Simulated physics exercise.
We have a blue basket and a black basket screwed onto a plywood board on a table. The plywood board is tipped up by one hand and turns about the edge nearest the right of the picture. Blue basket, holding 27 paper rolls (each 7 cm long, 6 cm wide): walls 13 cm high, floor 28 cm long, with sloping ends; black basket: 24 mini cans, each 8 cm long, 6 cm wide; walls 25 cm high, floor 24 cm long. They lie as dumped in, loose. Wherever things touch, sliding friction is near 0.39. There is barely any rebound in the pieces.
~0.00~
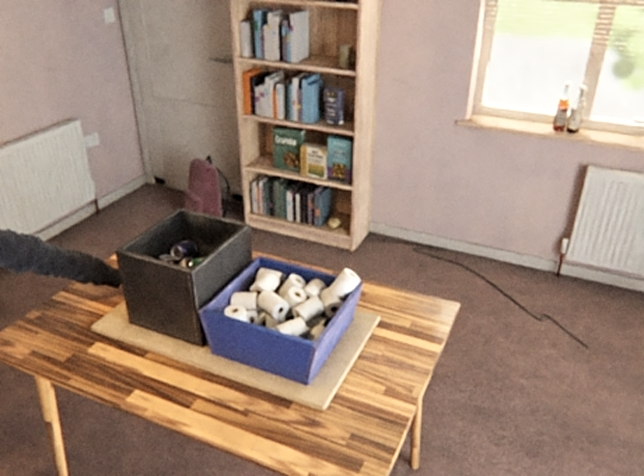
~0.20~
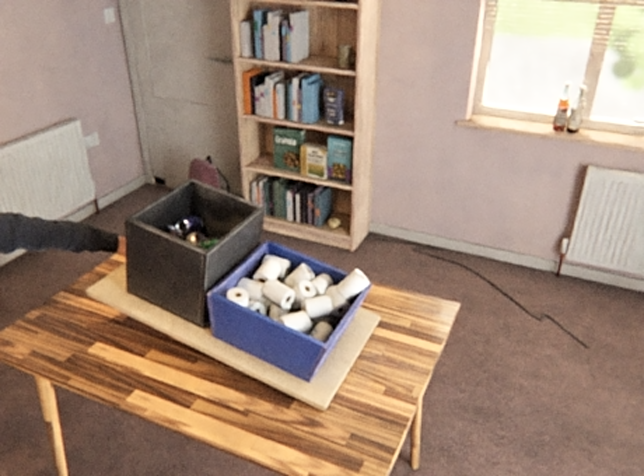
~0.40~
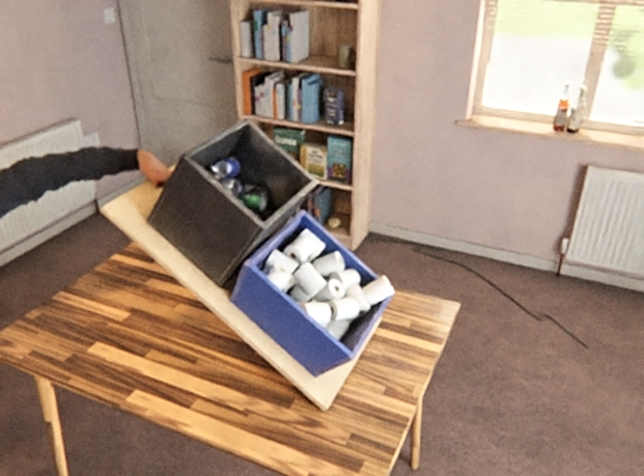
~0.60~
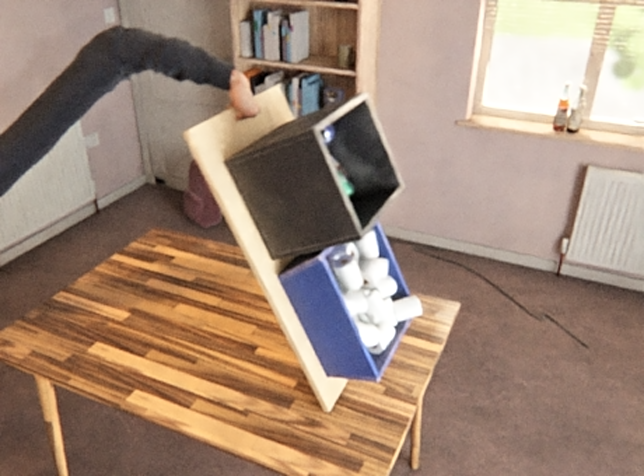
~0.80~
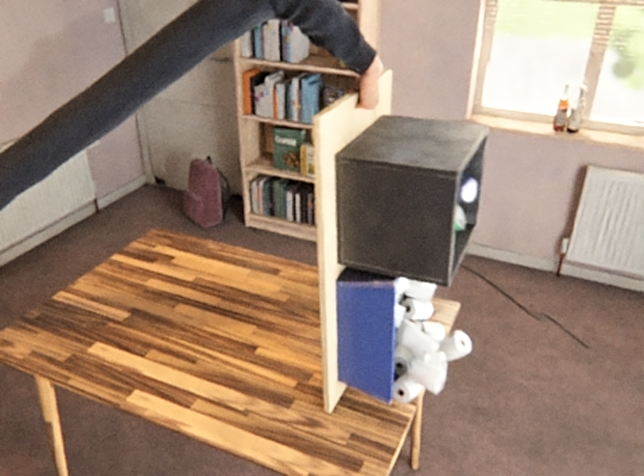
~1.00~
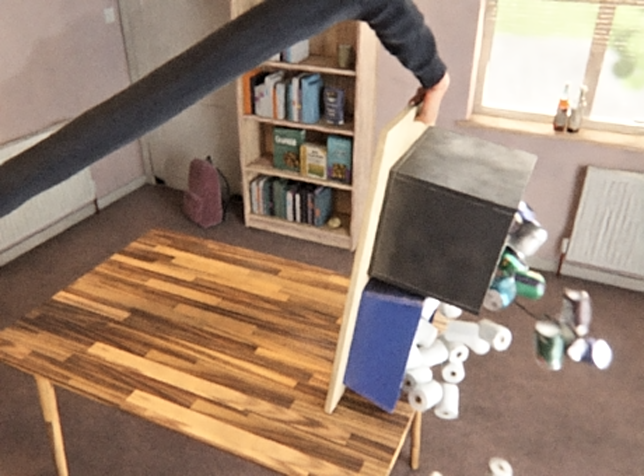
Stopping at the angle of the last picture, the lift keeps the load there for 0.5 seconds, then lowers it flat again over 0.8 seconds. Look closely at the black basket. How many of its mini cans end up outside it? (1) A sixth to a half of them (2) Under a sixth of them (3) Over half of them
Option 3: Over half of them.
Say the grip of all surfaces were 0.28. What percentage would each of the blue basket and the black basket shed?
Blue basket 100, black basket 100 per cent.
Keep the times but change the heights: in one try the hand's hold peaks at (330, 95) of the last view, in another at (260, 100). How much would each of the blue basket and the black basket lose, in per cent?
The blue basket would lose 70 per cent in the first try and 50 per cent in the second, the black basket 30 and then 0 per cent.
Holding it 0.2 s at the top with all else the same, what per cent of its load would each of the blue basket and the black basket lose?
In that case you'd see blue basket shed 100 percent of its load and black basket shed 90 percent.
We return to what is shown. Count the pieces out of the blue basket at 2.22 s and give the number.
Blue basket: Roughly 25 out by then.
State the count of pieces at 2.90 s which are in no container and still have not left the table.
Some 2 in number.
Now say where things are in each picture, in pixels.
In the first picture (each is followed by its nearest rim corner in this view), black basket, (190, 270); blue basket, (314, 344); 0° from level; none out.
The second picture shows black basket, (205, 252); blue basket, (324, 345); 10° from level.
The third picture shows black basket, (262, 224); blue basket, (351, 355); 34° from level.
The fourth picture shows black basket, (362, 233); blue basket, (378, 377); 64° from level.
The fifth picture shows black basket, (450, 281); blue basket, (392, 400); 88° from level; 5 out, the lowest roll at (408, 386).
The sixth picture shows black basket, (481, 310); blue basket, (394, 409); 98° from level; 22 out.
After 1.30 s, tilt 98°; blue basket 1 in, 26 out and black basket 8 in, 16 out.
After 1.69 s, tilt 84°; blue basket 0 in, 27 out and black basket 4 in, 20 out.
After 2.22 s, tilt 3°; blue basket 0 in, 27 out and black basket 3 in, 21 out.
Final count (at 2.90 s), blue basket 0 in, 27 out and black basket 3 in, 21 out. Asked share, 21 of 24, 88 per cent.
